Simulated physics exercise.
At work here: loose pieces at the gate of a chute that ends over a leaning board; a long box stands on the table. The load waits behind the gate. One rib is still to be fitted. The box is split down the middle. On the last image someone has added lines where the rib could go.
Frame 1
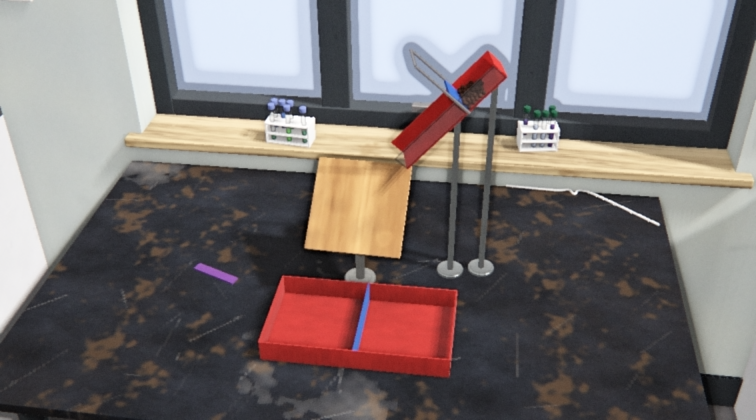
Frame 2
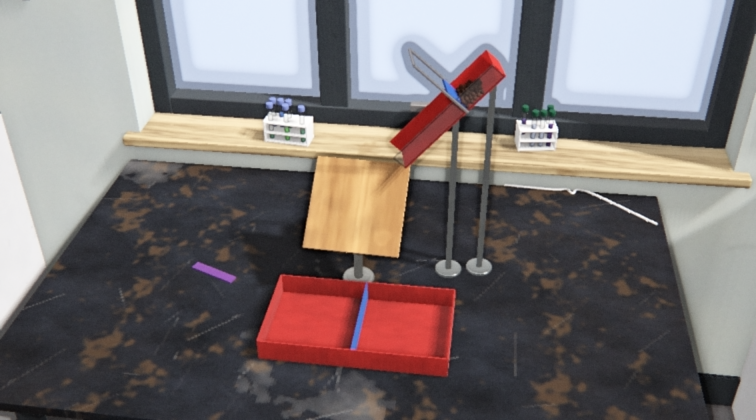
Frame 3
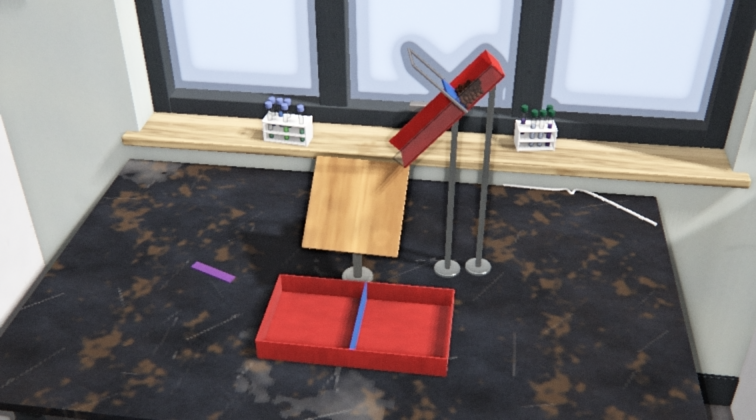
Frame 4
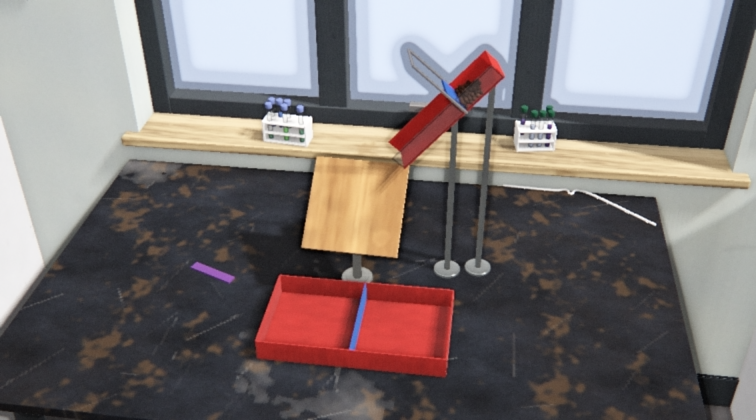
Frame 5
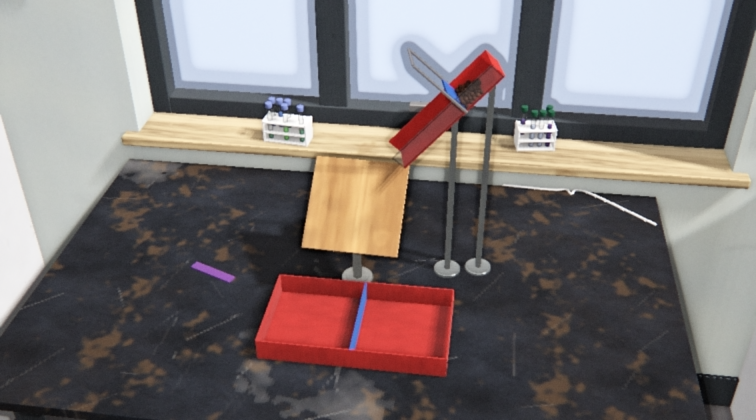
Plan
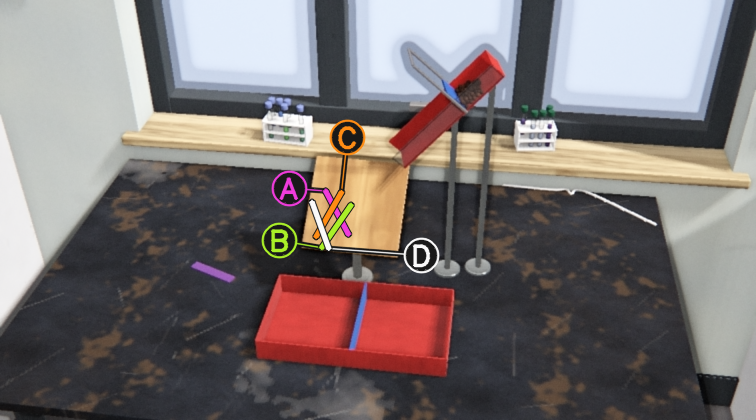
Nothing moves as small brown pieces sit behind a blue gate in a sloping red chute.
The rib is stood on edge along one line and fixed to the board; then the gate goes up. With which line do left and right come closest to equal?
Best: A.
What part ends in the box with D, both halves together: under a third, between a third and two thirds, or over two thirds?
Over two thirds.
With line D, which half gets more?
More lands on the left.
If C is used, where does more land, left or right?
More lands on the left.
On the marked copy, line A from (325, 190) to (348, 234); line B from (351, 205) to (321, 247); line C from (341, 192) to (316, 236); line D from (312, 202) to (328, 248).
If A is chosen, of what is caught, about half in the left half, about half in the right.
If B is chosen, of what is caught, nearly all in the left half, a stray few in the right.
If C is chosen, of what is caught, all in the left half, none in the right.
If D is chosen, of what is caught, nearly all in the left half, a stray few in the right.
